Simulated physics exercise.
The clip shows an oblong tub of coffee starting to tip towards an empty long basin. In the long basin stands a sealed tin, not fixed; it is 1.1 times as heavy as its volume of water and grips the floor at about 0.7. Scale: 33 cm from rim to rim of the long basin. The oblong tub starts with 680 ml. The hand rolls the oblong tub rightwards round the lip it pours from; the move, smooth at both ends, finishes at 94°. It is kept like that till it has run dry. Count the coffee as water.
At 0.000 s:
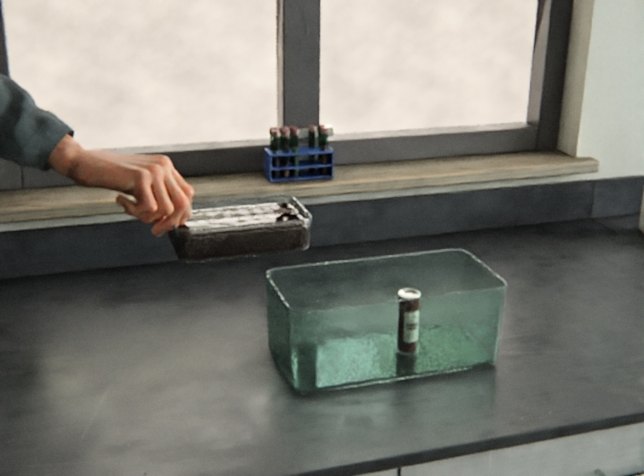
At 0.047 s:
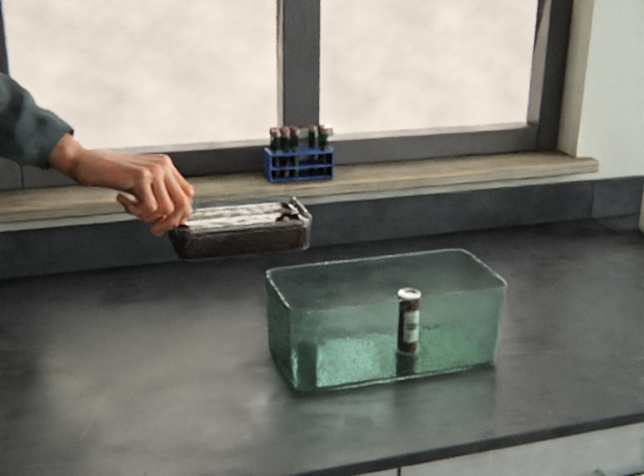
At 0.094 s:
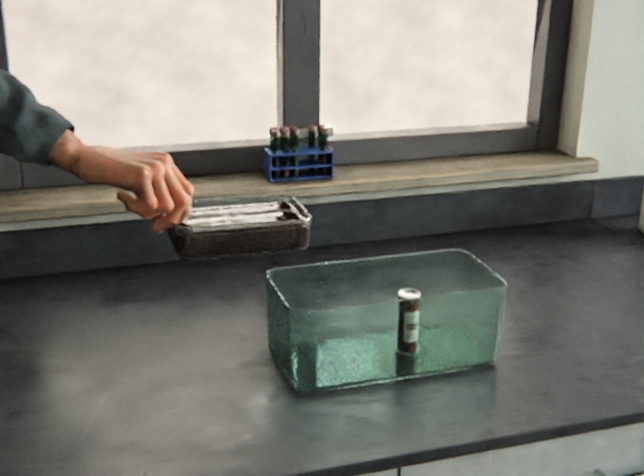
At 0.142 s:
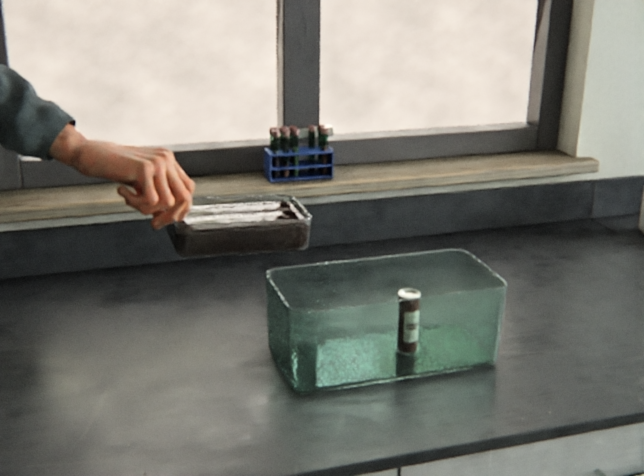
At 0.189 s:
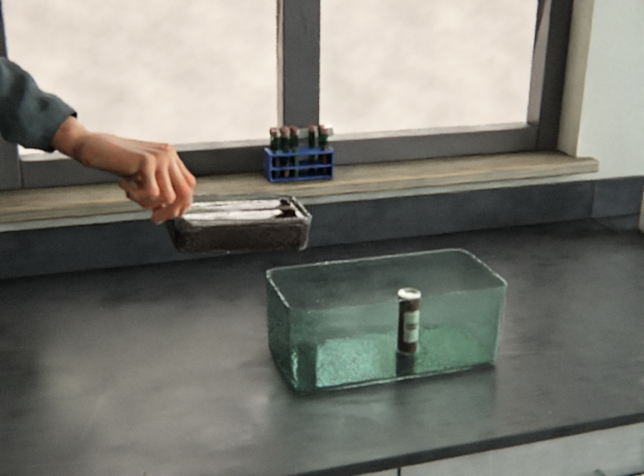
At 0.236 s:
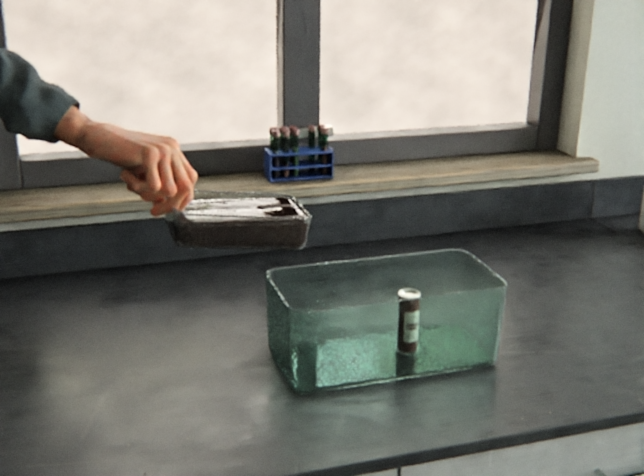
A hand held a small oblong tub of dark liquid above a dark counter, left of a long green glass basin with a tin standing inside, and slowly tilted the tub slightly to the right.
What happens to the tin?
It keeps standing.
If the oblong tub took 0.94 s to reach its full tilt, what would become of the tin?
Then it remains upright.
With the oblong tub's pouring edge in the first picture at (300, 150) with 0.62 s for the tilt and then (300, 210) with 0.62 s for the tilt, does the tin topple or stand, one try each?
First it keeps standing; then it goes over.
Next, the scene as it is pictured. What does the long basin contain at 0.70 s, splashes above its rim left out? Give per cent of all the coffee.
Some 18 per cent.
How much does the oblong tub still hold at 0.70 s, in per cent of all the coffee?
Near 32 in a hundred.
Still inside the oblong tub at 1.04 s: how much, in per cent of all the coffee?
About 6 per cent.
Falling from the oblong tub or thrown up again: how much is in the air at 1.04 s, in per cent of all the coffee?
Near 5 in a hundred.
Then, 0.70 s in, the tilt is 54° and 32 per cent is still to pour; the tin stands where it began.
Then, 1.04 s in, the tilt is 86° and 6 per cent is still to pour; the tin stands where it began.
Then, 1.40 s in, the tilt is 94° and 1 per cent is still to pour; the tin stands where it began.
Then, 1.79 s in, the tilt is 94° and 0 per cent is still to pour; the tin stands where it began.
Finally, the tin stands where it began.
